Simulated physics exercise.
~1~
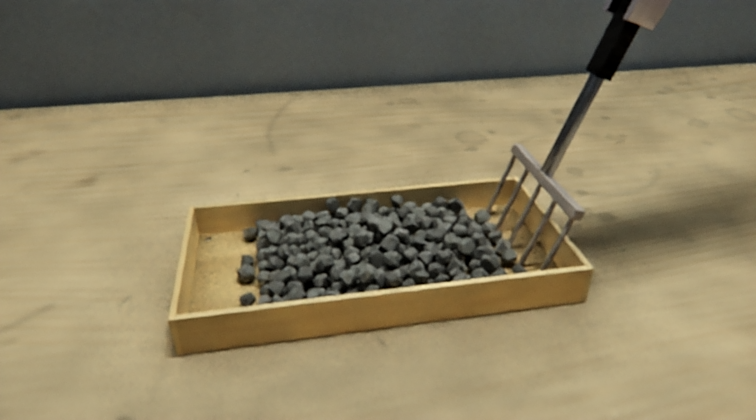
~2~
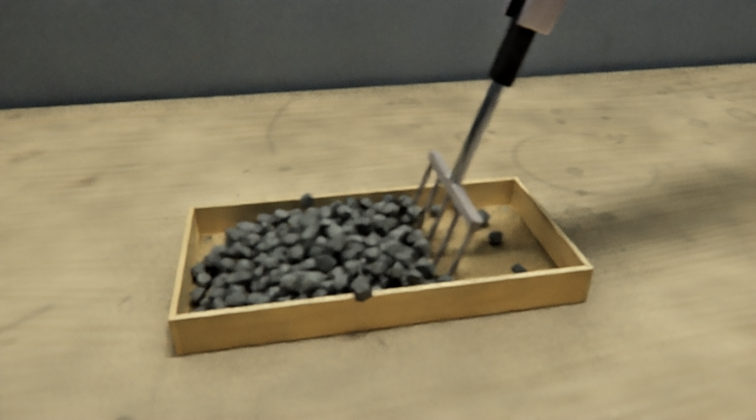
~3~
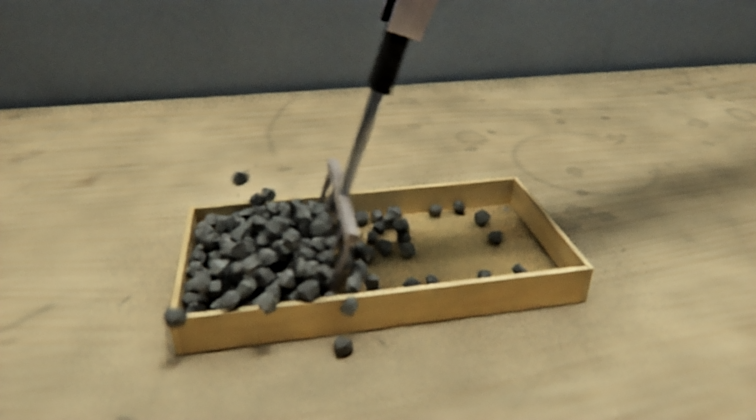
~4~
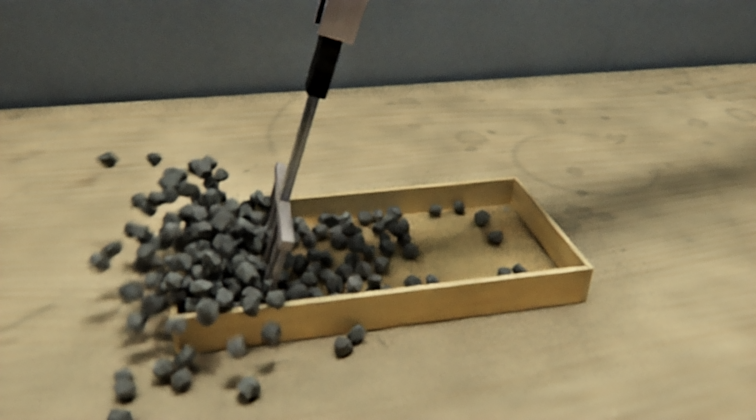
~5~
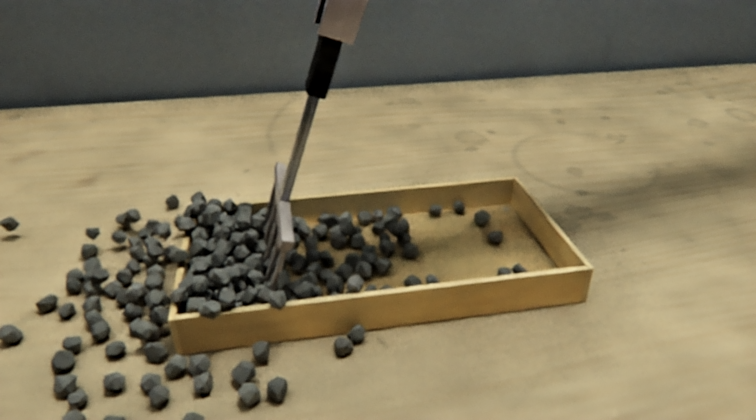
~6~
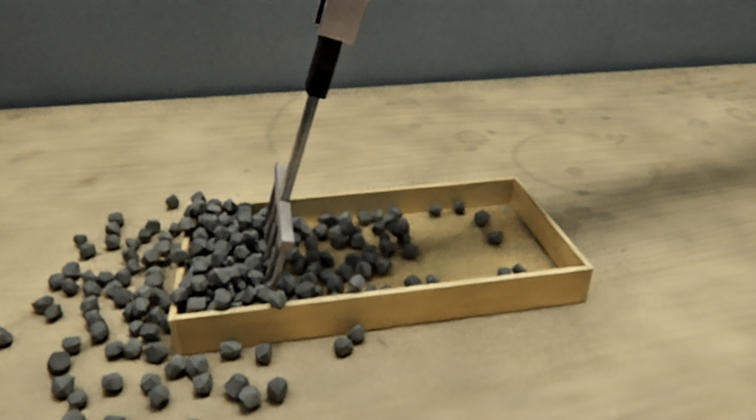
On a table, a gripper's fork pushes dark pebbles left, spilling many over the tray's edge.
